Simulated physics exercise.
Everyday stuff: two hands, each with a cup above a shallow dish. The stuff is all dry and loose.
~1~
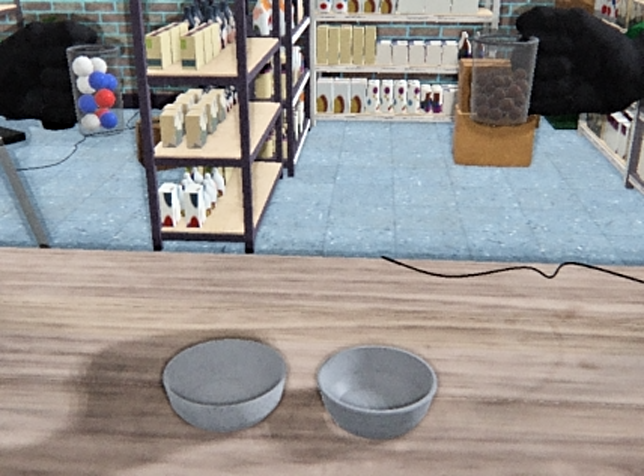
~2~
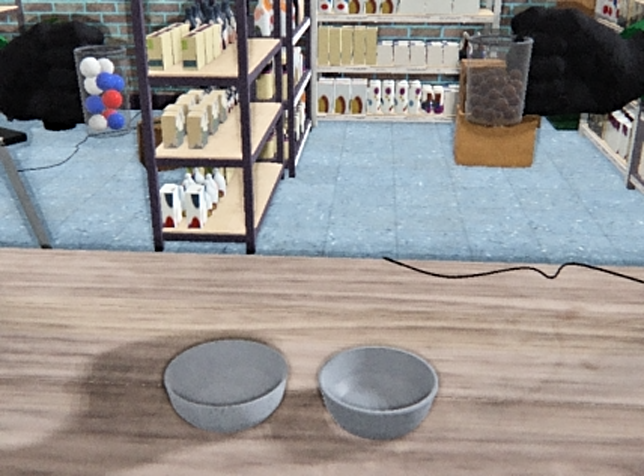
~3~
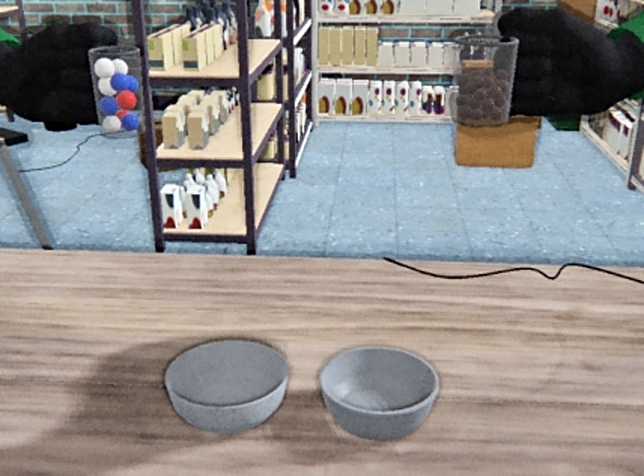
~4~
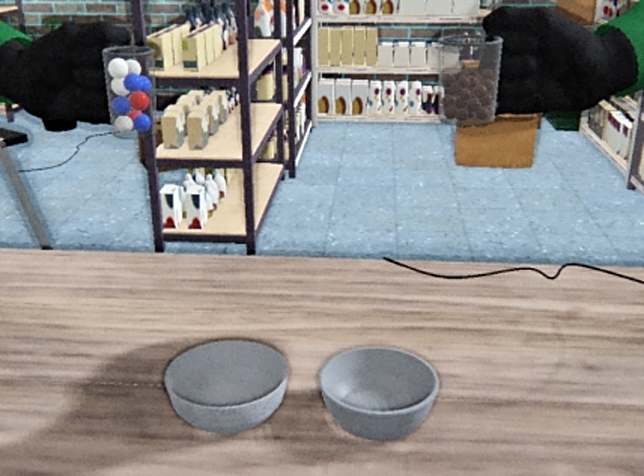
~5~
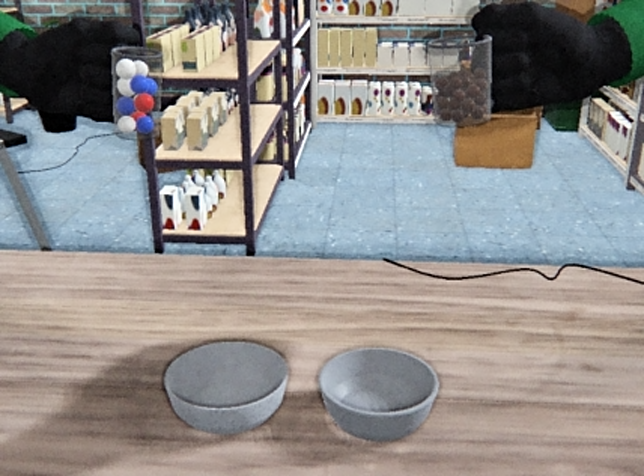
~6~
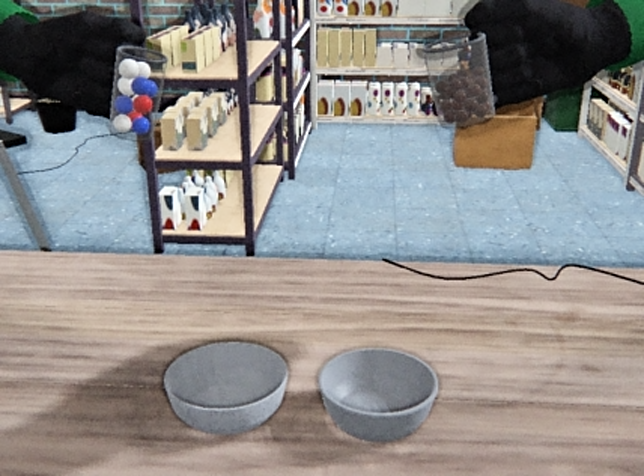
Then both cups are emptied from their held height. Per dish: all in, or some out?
Left dish - some out, right dish - some out.
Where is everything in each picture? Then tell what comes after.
Left dish near (213, 411), empty; left cup near (98, 91), holding gumballs, high above its dish; right dish near (376, 415), empty; right cup near (502, 80), holding chocolate balls, high above its dish, in the first frame.
Left cup near (105, 92), upright; right cup near (496, 80), upright, in the second frame.
Left cup near (119, 93), upright; right cup near (483, 81), upright, in the third frame.
Left cup near (132, 93), upright; right cup near (468, 80), upright, in the fourth frame.
Left cup near (137, 94), tipped 6°; right cup near (461, 81), tipped 6°, in the fifth frame.
Left dish near (214, 414); left cup near (137, 95), tipped 14°; right dish near (377, 418); right cup near (461, 82), tipped 14°, in the sixth frame.
Then, 0.55 s on from there, left, the whole lot still in the cup; right, the whole lot still in the cup.
Then, 1.03 s on from there, left, all but a few still in the cup, a little in the air; right, the bulk still in the cup, a little in the air.
Then, 1.44 s on from there, left, near a third in the dish, a little outside the dish, near half in the air; right, near two thirds in the dish, only a few outside the dish, near a third in the air.
In the end, left, near a third in the dish, near two thirds outside the dish; right, near two thirds in the dish, near a third outside the dish.
